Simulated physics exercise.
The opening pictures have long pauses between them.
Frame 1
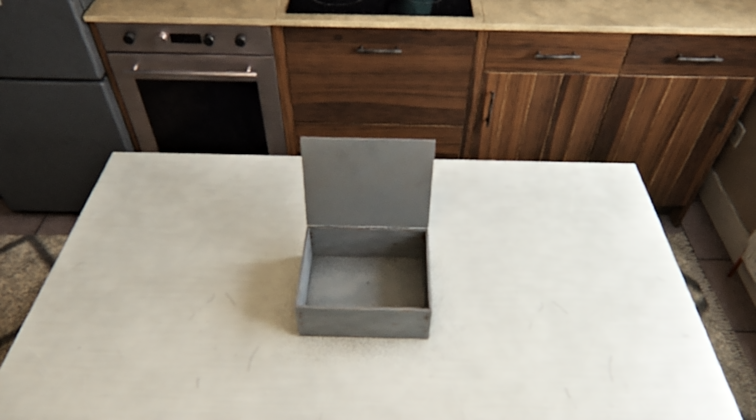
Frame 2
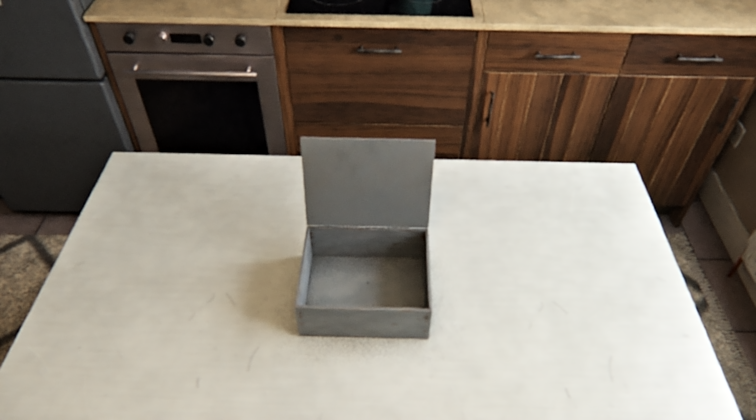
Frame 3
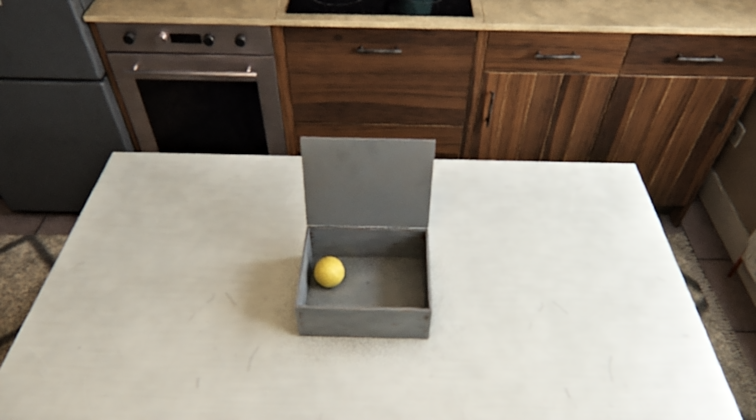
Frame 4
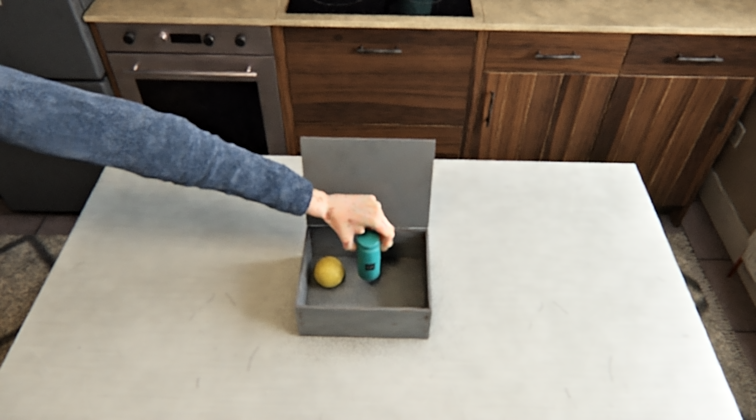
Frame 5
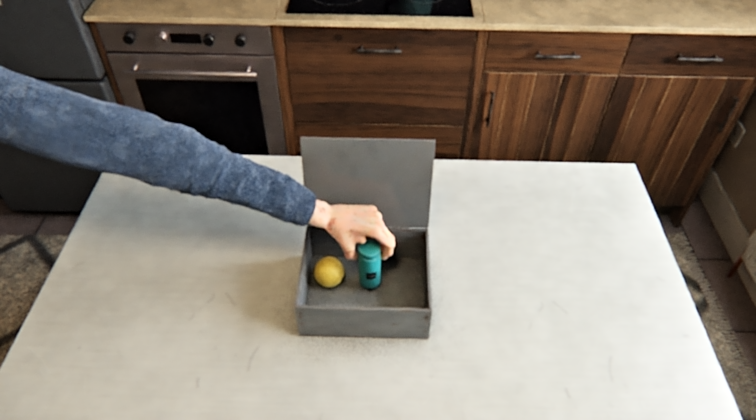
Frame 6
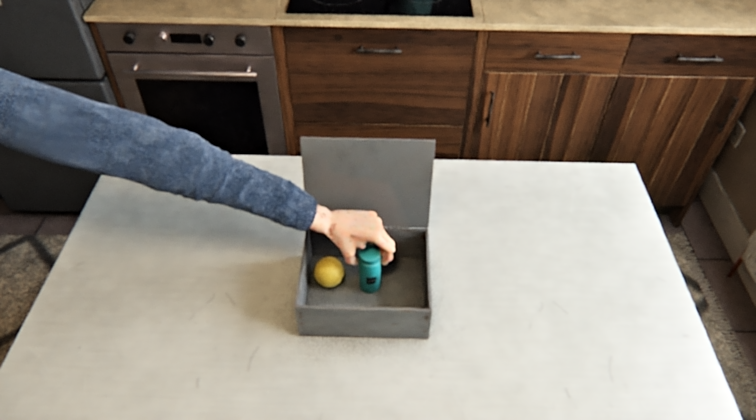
A hand in a blue sleeve lowering a turquoise shaker into an open gray box, right of a yellow lemon.
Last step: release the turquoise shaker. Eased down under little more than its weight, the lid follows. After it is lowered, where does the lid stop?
It stops short of closing.
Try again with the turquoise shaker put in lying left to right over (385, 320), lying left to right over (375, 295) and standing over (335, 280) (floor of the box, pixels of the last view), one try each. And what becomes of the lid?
With the first placement it drops into place; with the second it drops into place; with the third it drops into place.
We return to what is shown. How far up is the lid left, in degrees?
Angle: About 14°.
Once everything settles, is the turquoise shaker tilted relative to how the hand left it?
Observation: The turquoise shaker keeps the set orientation.
Then, 1.30 s after the last picture, lid 82° above the rim.
Then, 1.60 s after the last picture, lid 58° above the rim.
Then, 1.80 s after the last picture, lid 33° above the rim.
At rest, lid 15° above the rim; both in place. Seen from the same camera at the end, turquoise shaker near (370, 269).
